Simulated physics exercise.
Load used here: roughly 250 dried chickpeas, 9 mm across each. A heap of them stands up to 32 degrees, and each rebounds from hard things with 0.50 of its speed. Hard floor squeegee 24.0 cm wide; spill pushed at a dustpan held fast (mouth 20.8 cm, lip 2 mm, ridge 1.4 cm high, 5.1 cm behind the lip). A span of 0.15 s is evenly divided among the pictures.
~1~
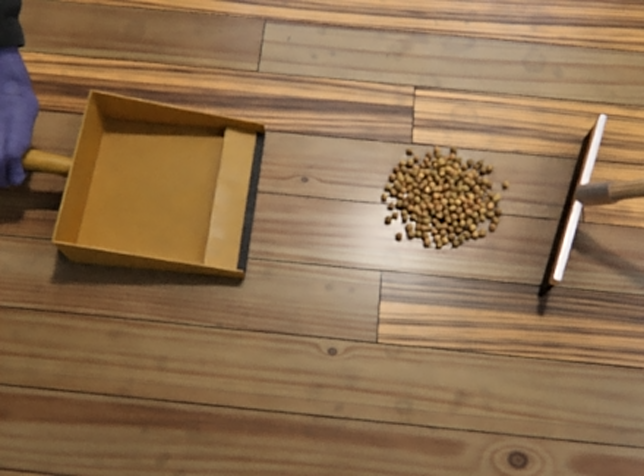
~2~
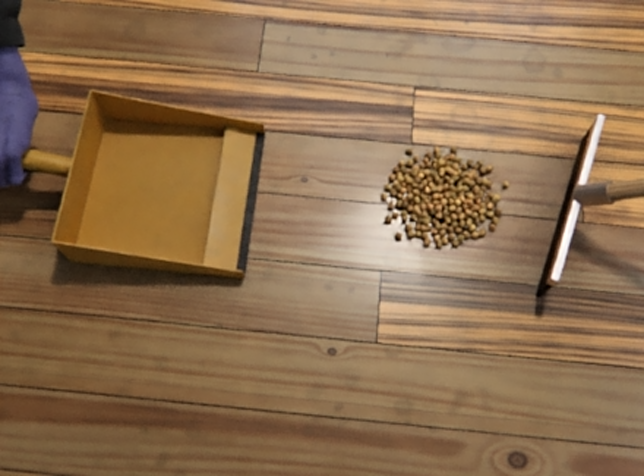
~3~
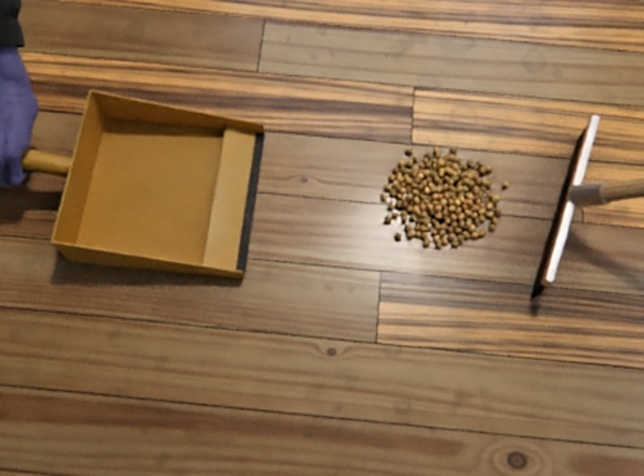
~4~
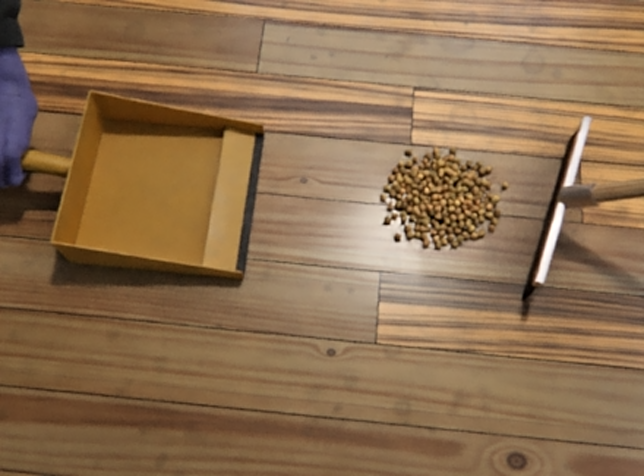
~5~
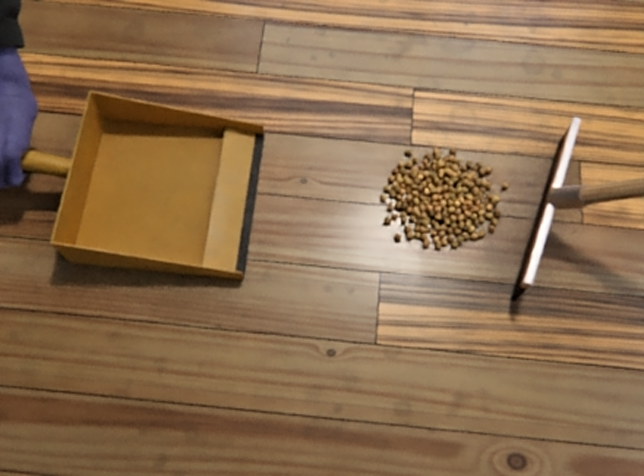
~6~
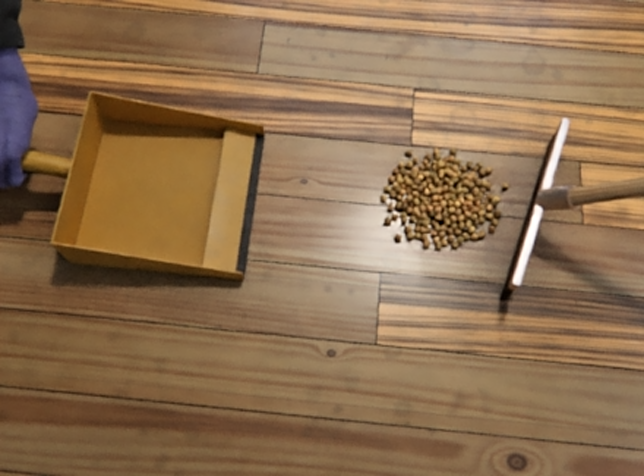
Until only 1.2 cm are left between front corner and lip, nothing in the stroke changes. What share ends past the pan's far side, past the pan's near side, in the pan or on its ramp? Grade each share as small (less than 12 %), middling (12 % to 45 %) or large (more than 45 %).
Far side - middling, near side - small, pan - small.
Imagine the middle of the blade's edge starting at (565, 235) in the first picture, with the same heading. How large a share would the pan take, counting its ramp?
About 0 per cent.
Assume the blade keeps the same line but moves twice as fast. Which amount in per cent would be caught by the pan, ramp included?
Then around 30 per cent.
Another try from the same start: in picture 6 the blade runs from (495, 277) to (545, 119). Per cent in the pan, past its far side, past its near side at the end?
Per cent by place - pan 20, far side 30, near side 0.
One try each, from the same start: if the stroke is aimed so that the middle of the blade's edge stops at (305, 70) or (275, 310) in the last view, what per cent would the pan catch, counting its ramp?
Some 0 in a hundred and 0 in a hundred.
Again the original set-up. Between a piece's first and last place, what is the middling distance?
It works out to some 22 cm.
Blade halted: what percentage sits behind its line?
Estimate: Around 20 %.
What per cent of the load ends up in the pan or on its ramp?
I'd say close to 5 per cent.
Then, 0.31 s after the last picture, middle of the blade 21 cm from the lip; 0 % over the lip, far side 10 %, near side 0 %.
Then, 0.53 s after the last picture, middle of the blade 10 cm from the lip; 0 % over the lip, far side 15 %, near side 0 %.
Then, 0.85 s after the last picture, middle of the blade 5 cm from the lip; 5 % over the lip, far side 20 %, near side 0 %.
In the end, far side 20 %, near side 0 %, pan 5 %, in front of the lip or behind the blade 75 %.
